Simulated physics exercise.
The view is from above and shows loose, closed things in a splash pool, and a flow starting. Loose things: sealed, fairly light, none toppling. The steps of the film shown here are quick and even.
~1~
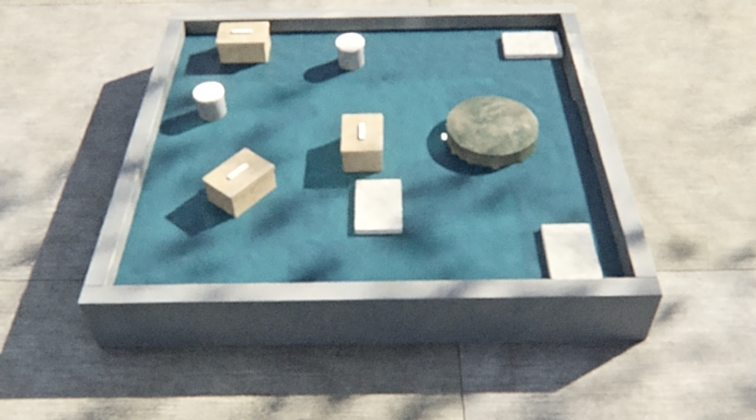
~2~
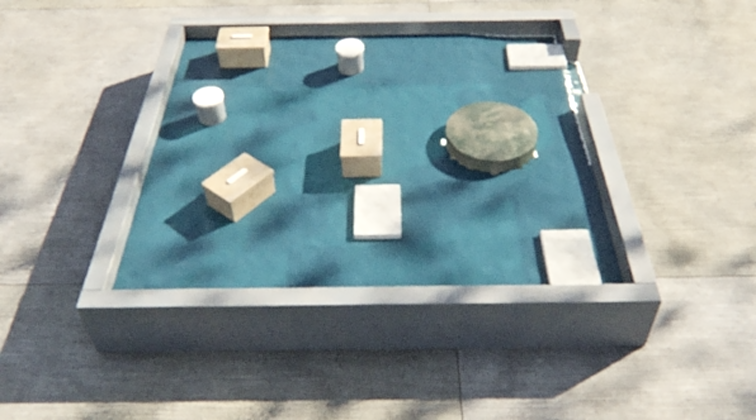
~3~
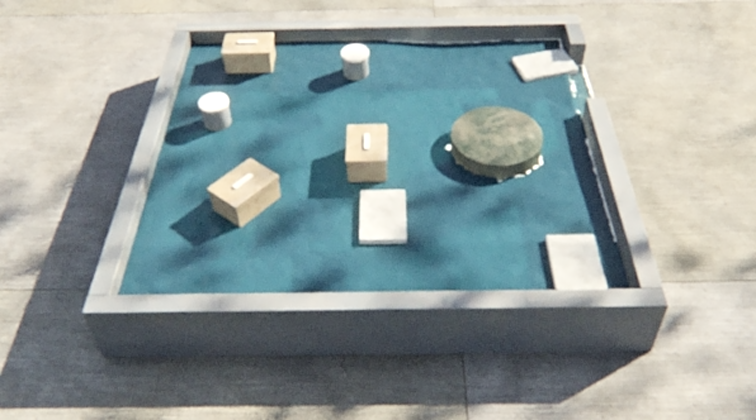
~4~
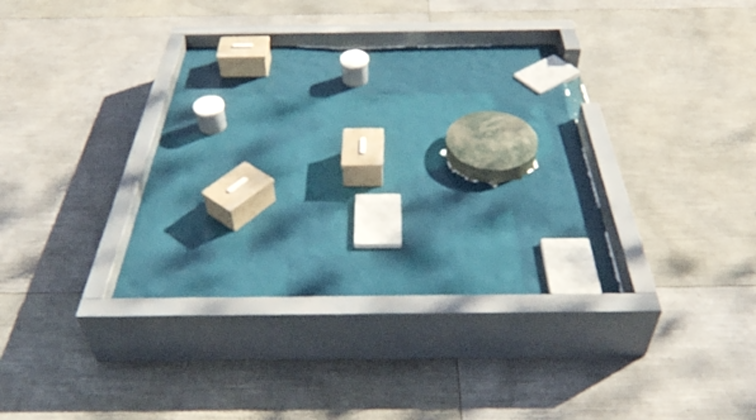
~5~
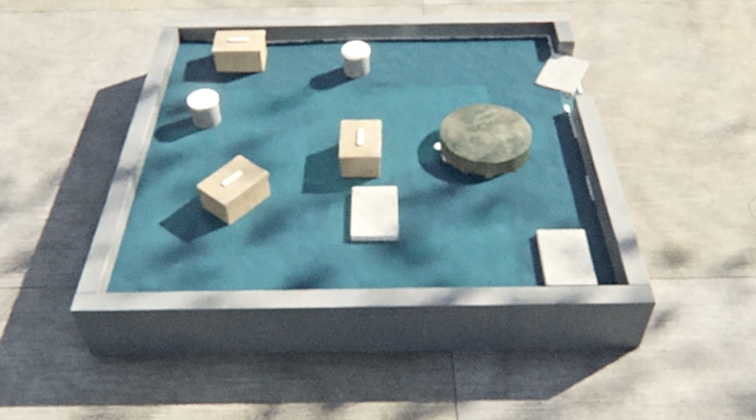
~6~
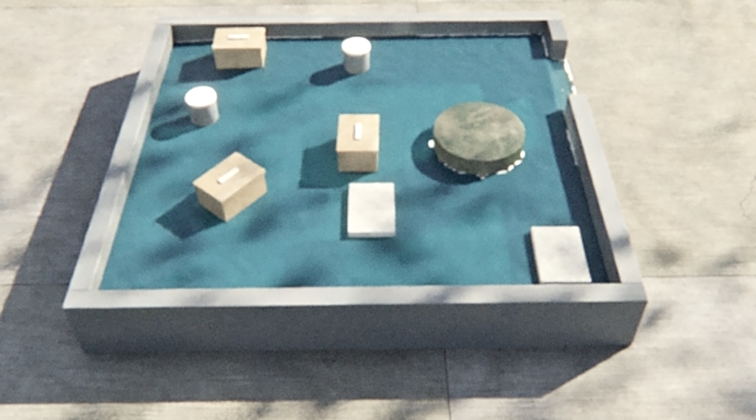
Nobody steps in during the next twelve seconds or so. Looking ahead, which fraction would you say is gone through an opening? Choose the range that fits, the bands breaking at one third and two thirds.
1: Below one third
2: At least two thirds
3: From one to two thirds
Below one third (1).
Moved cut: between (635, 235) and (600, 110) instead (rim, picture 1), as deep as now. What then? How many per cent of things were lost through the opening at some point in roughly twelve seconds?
Share reached: 40 %.
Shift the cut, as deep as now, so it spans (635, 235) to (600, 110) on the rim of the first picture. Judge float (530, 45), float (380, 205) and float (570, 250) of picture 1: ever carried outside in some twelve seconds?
Following that order: Remains behind; escaped; escaped.
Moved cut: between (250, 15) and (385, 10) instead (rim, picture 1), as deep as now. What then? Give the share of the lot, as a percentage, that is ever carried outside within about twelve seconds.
It works out to some 20 in a hundred.
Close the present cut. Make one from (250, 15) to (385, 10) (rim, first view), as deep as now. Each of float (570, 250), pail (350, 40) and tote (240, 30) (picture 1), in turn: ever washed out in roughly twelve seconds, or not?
In turn: Inside, gone, out.
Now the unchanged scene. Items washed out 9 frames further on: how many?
By then the total stands at 1.
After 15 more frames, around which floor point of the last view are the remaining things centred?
(353, 163).
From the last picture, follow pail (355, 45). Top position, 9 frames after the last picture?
Roughly at (391, 44).
A moment on, 1 of 8 are out; 7 afloat.
Next, 1 of 8 are out; 7 afloat.
Later, 1 of 8 are out; 7 afloat.
In the end, 1 of 8 are out; 7 afloat.
